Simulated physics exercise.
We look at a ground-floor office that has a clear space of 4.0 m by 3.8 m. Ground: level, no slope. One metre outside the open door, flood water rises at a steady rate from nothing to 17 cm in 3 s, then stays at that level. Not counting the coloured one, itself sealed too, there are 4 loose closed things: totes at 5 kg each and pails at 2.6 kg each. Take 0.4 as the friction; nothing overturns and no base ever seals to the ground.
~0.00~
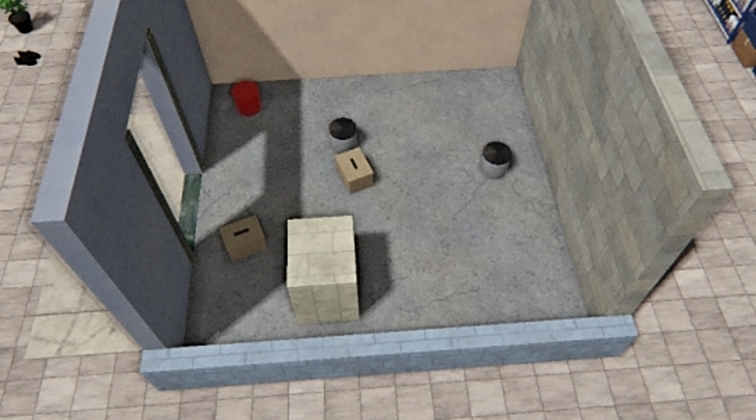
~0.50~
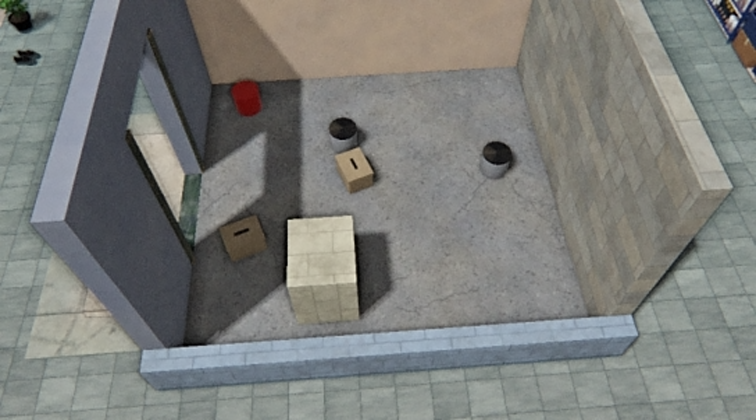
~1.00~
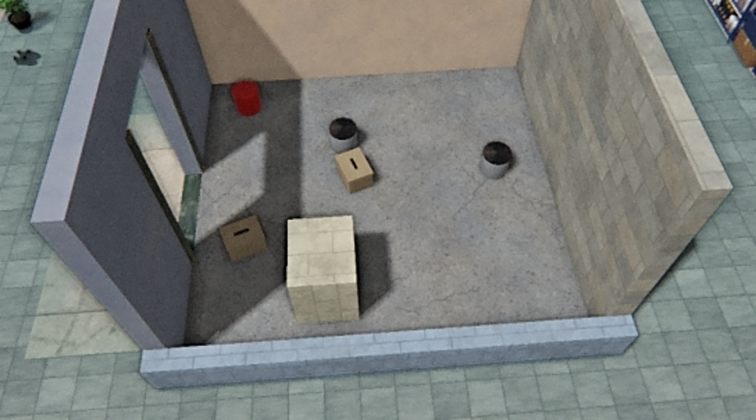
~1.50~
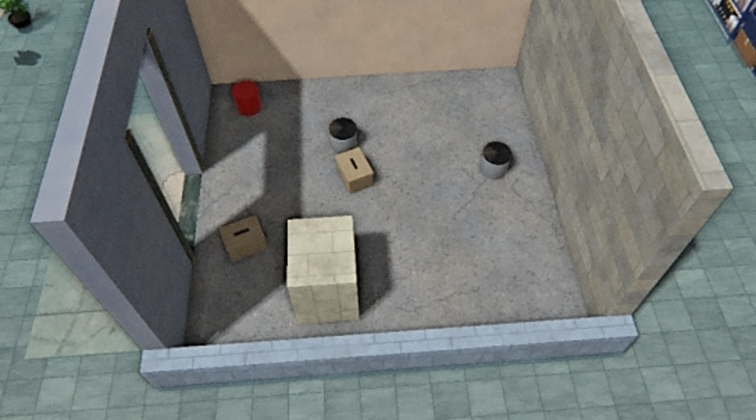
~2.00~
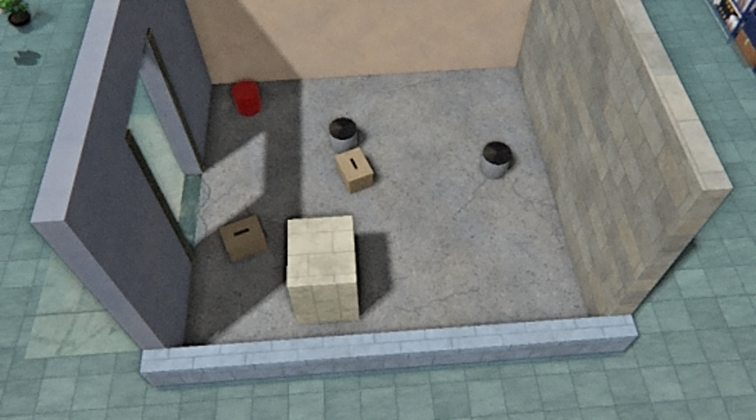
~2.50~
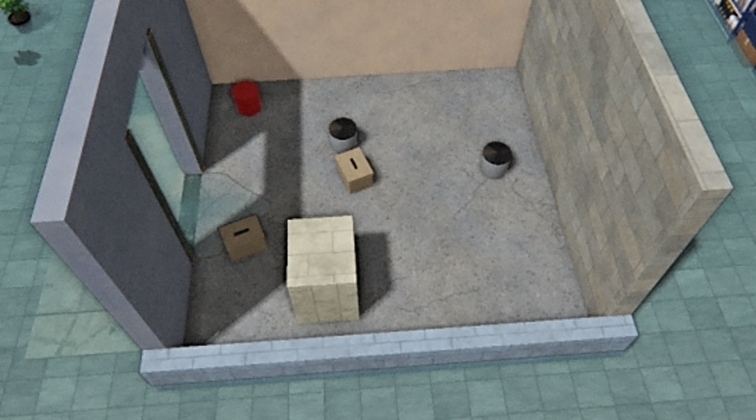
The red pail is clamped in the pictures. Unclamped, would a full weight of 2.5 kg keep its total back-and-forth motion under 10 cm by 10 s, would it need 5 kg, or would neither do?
Prediction: The lesser amount steadies it.
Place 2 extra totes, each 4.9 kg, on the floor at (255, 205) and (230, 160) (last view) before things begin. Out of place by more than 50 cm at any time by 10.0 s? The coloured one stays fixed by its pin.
In the order given, beyond the mark and then within the mark.
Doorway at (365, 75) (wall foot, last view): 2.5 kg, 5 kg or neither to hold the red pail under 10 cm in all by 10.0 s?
Under that change the small mass suffices.
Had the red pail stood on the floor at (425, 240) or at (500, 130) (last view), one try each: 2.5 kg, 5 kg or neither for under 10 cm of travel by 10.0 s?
Taking them in turn, neither mass keeps it, and neither mass keeps it.
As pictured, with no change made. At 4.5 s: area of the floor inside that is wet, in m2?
7.0 m2.
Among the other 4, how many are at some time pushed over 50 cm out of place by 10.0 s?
By my tally, 4.
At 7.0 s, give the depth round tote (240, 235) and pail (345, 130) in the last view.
Some 4 cm at the first, some 6 cm at the second.
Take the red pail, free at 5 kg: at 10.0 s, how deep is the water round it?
Depth: Approx. 2 cm.
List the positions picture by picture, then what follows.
The red pail at (245, 90), on the bottom; water covers 0.0 m2; 0 of 5 have shifted, in the first picture.
The red pail at (245, 90) rests on the ground; water covers 0.0 m2; 0 of 5 have shifted, in the second picture.
The red pail at (245, 90), on the bottom; 0.0 m2 under water; 0 of 5 have shifted, in the third picture.
The red pail at (245, 90) rests on the ground; water covers 0.0 m2; 0 of 5 have shifted, in the fourth picture.
The red pail at (245, 90), on the bottom; 0.0 m2 under water; 0 of 5 have shifted, in the fifth picture.
The red pail at (245, 90) rests on the ground; 0.5 m2 under water; 0 of 5 have shifted, in the sixth picture.
After 3.5 s the red pail would be 0 cm from its start with 2.5 kg and 0 cm from its start with 5 kg; 0 cm of water round it then.
After 4.5 s the red pail would be 0 cm from its start with 2.5 kg and 0 cm from its start with 5 kg; 0 cm of water round it then.
After 7.0 s the red pail would be 0 cm from its start with 2.5 kg and 0 cm from its start with 5 kg; 1 cm of water round it then.
After 10.0 s the red pail would be 0 cm from its start with 2.5 kg and 0 cm from its start with 5 kg; 2 cm of water round it then.
